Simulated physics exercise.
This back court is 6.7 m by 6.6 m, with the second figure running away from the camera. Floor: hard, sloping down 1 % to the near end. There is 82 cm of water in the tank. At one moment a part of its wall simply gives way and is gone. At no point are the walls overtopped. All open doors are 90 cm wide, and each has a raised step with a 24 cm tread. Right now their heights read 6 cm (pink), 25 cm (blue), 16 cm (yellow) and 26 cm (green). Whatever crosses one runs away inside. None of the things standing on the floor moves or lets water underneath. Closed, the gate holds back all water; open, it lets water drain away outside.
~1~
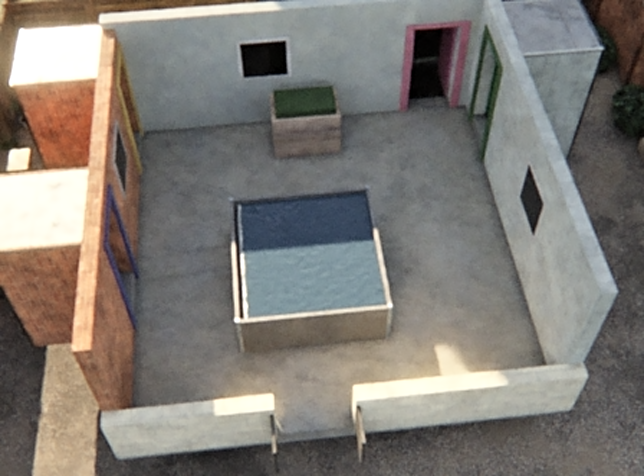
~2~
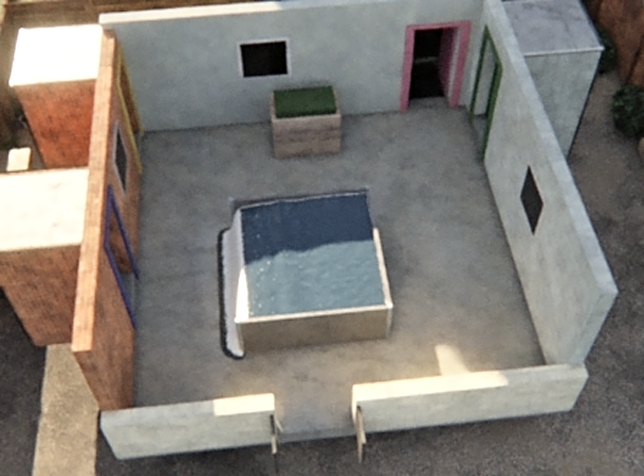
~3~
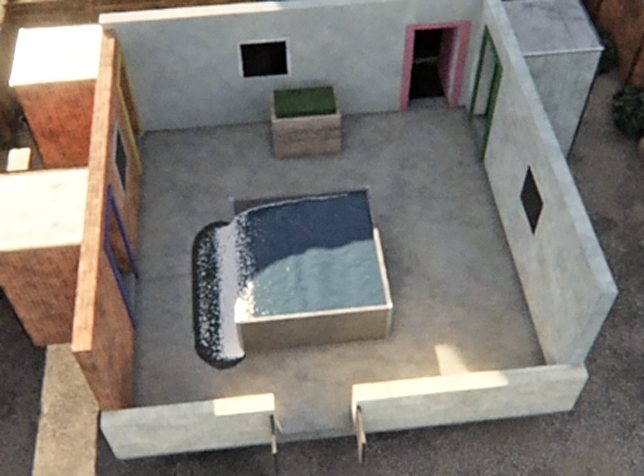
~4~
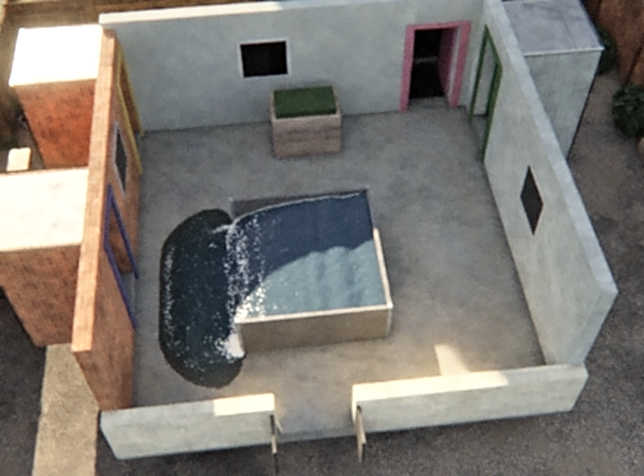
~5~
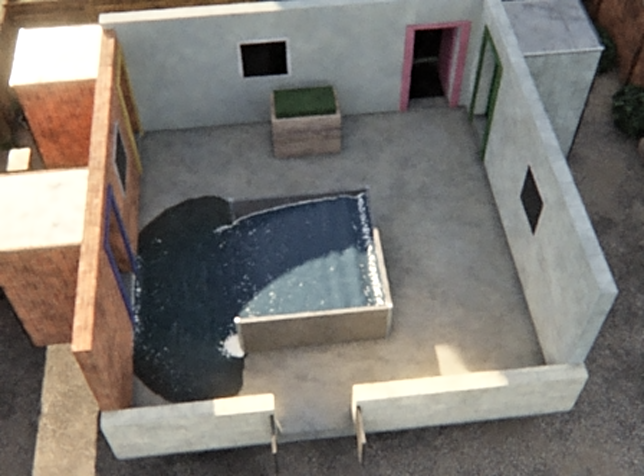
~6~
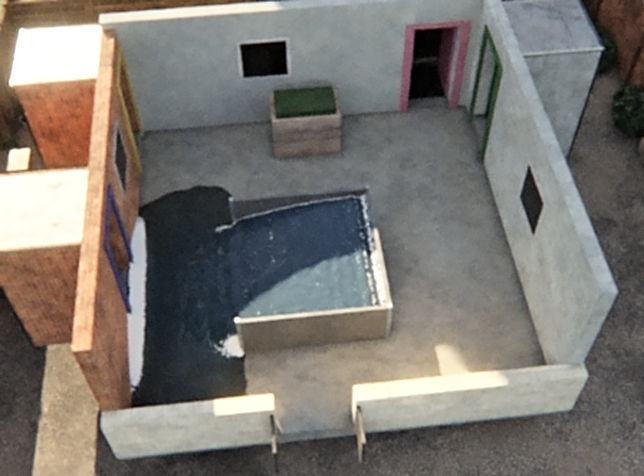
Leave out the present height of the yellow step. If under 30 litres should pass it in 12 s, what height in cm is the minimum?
The minimum is around 23 cm.
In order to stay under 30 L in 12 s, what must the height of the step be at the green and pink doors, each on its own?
Close to 8.5 cm (green) and close to 10.5 cm (pink).
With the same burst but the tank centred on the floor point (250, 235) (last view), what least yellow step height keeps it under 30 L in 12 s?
New minimum height: Approx. 34 cm.
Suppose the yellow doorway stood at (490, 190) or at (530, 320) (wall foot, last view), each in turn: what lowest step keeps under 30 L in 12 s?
In turn: About 11.0 cm, about 16 cm.
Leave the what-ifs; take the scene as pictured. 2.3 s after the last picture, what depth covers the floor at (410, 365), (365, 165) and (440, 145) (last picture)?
First 6, then 0, then 0 cm.
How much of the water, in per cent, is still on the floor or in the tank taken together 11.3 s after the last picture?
Close to 82 per cent is still present.
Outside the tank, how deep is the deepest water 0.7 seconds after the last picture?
60 cm.
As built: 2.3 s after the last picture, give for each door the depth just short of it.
Centimetres: Pink = 0, blue = 33, yellow = 20, green = 0.
Then, 0.7 s after the last picture water covers 25 % of the floor, deepest (60 cm) near (131, 435); 6 cm at the yellow door, 0 litres in over its 16 cm step.
Then, 2.3 s after the last picture water covers 50 % of the floor, deepest (46 cm) near (131, 435); 20 cm at the yellow door, 18 litres in over its 16 cm step.
Then, 11.3 s after the last picture water covers 100 % of the floor, deepest (14 cm) near (131, 435); 6 cm at the yellow door, 78 litres in over its 16 cm step.
At the yellow door as built, the water peaked near 24 cm, 2.9 s after the last picture.
Run again over the same 12 s with other heights there, 53 litres in over 19 cm, 18 litres over 26 cm. The limit of 30 litres is kept from about 23 cm up.
